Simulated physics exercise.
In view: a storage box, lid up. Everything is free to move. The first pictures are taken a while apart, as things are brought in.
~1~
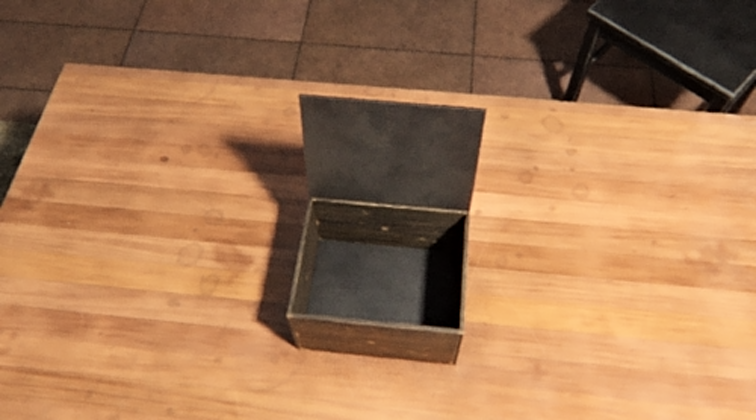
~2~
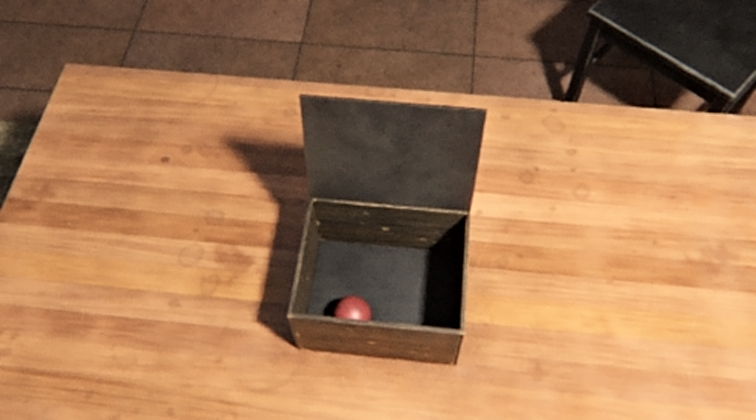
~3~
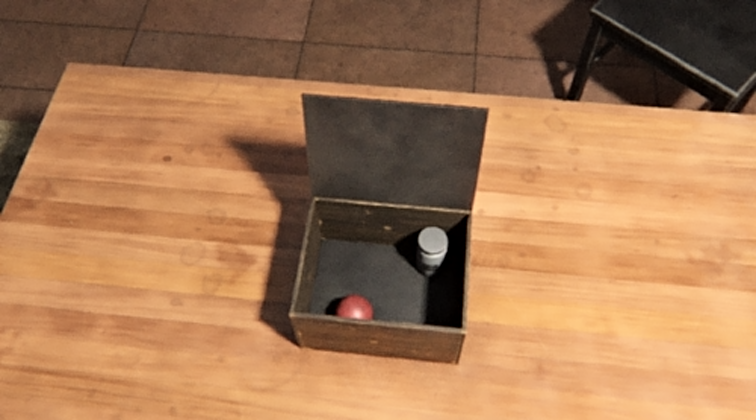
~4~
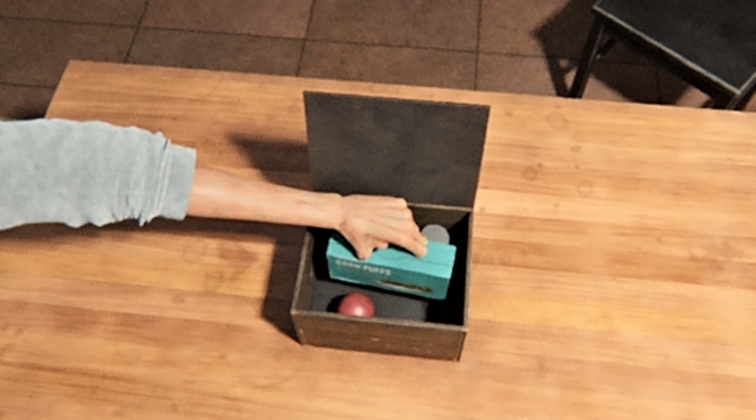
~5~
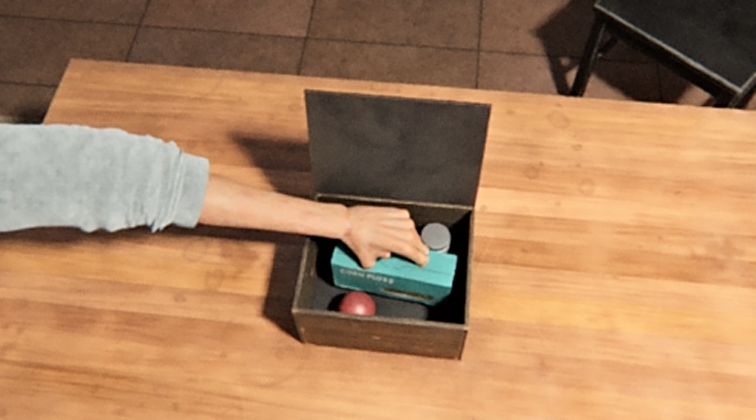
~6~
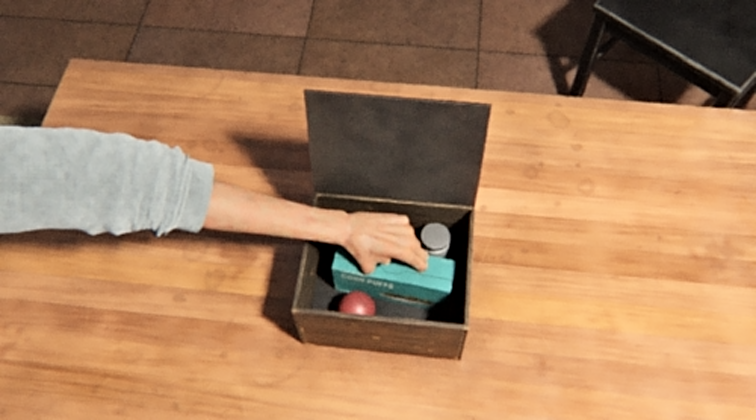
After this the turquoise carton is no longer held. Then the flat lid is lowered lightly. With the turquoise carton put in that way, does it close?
It shuts flat.
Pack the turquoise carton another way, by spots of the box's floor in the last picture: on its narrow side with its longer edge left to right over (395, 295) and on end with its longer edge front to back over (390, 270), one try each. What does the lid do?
In the first case it sits on the rim; in the second case it stays ajar.
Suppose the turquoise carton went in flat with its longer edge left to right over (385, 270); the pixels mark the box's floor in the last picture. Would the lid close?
Then it shuts flat.
Then, 1.10 s past the last view, lid starting down.
Then, 1.60 s past the last view, lid 60° above the rim.
Then, 1.90 s past the last view, lid 38° above the rim.
Then, 2.30 s past the last view, lid 6° above the rim.
Finally, lid shut; all 3 still in place. Final places as the last picture's camera would see them, turquoise carton near (394, 276).
